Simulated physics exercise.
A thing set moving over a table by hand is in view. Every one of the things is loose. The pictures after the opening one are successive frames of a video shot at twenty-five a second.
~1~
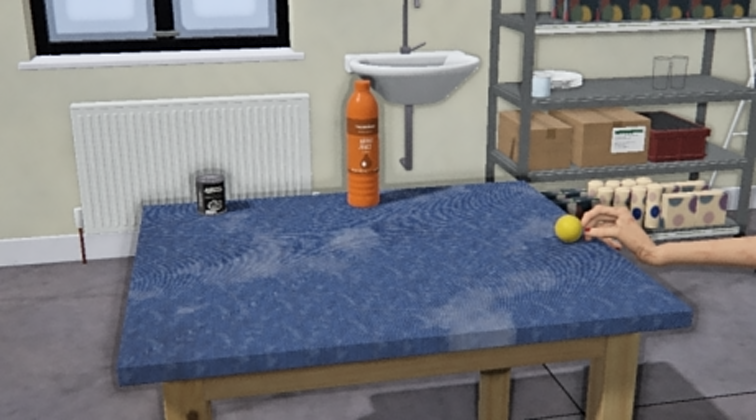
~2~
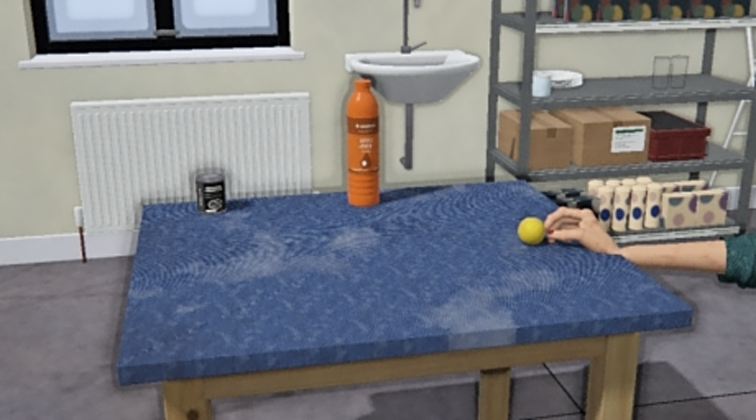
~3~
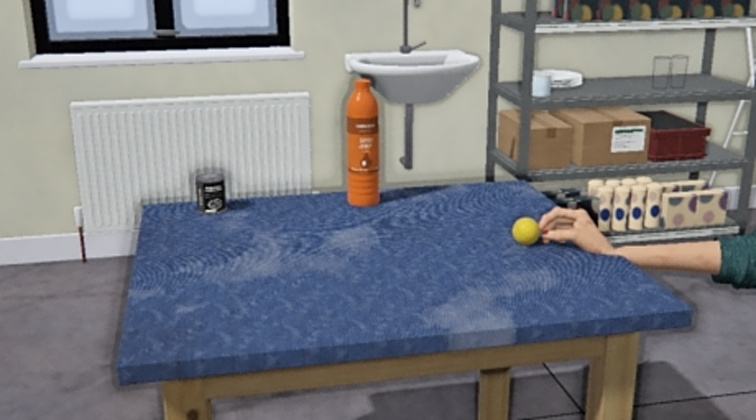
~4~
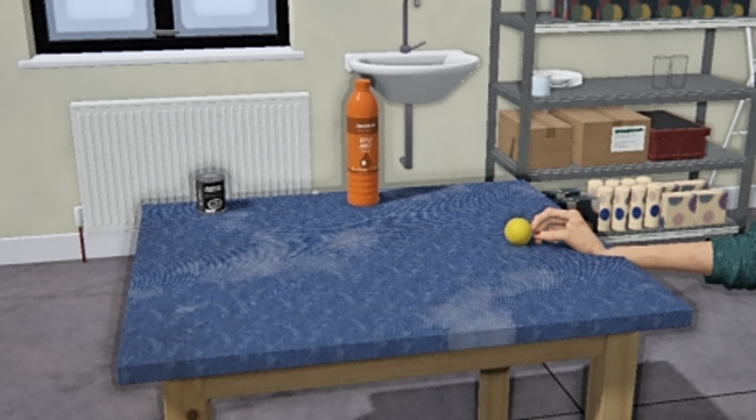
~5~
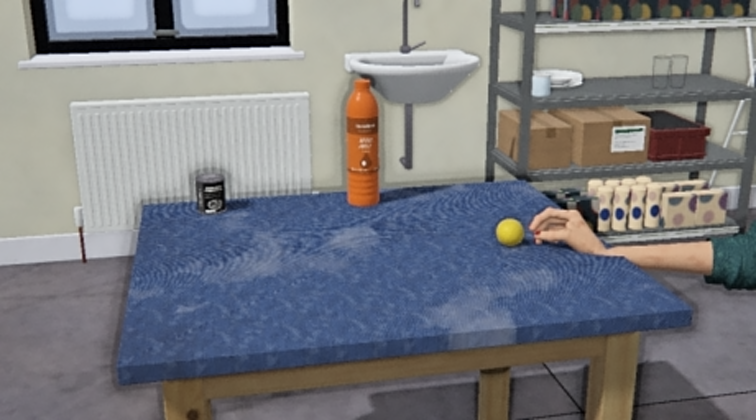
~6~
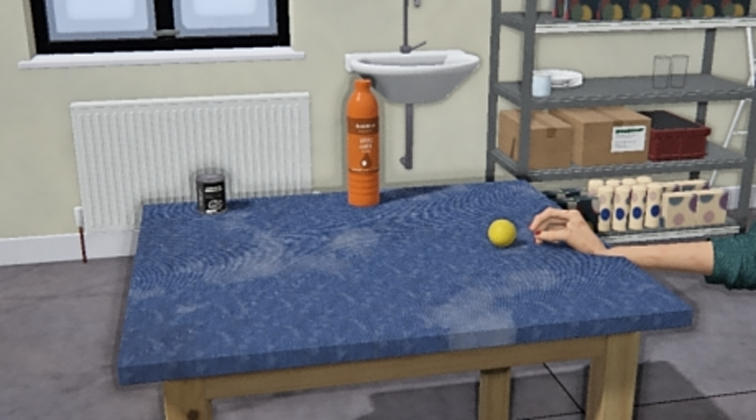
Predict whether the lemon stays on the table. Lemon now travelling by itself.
It stays.
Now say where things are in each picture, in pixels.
The first picture shows under the hand; yellow lemon (569, 229).
The second picture shows under the hand; yellow lemon (532, 231).
The third picture shows under the hand; yellow lemon (526, 231).
The fourth picture shows yellow lemon (519, 232).
The fifth picture shows yellow lemon (510, 233) moved a little.
The sixth picture shows yellow lemon (502, 233) moved about its own width.
Then, 0.20 s later than the last frame, yellow lemon moved well along near (465, 236).
Then, 0.60 s later than the last frame, yellow lemon moved well along near (408, 241).
When it is over, moved from the start, yellow lemon. End places, in pixels of the last picture, yellow lemon near (375, 243).
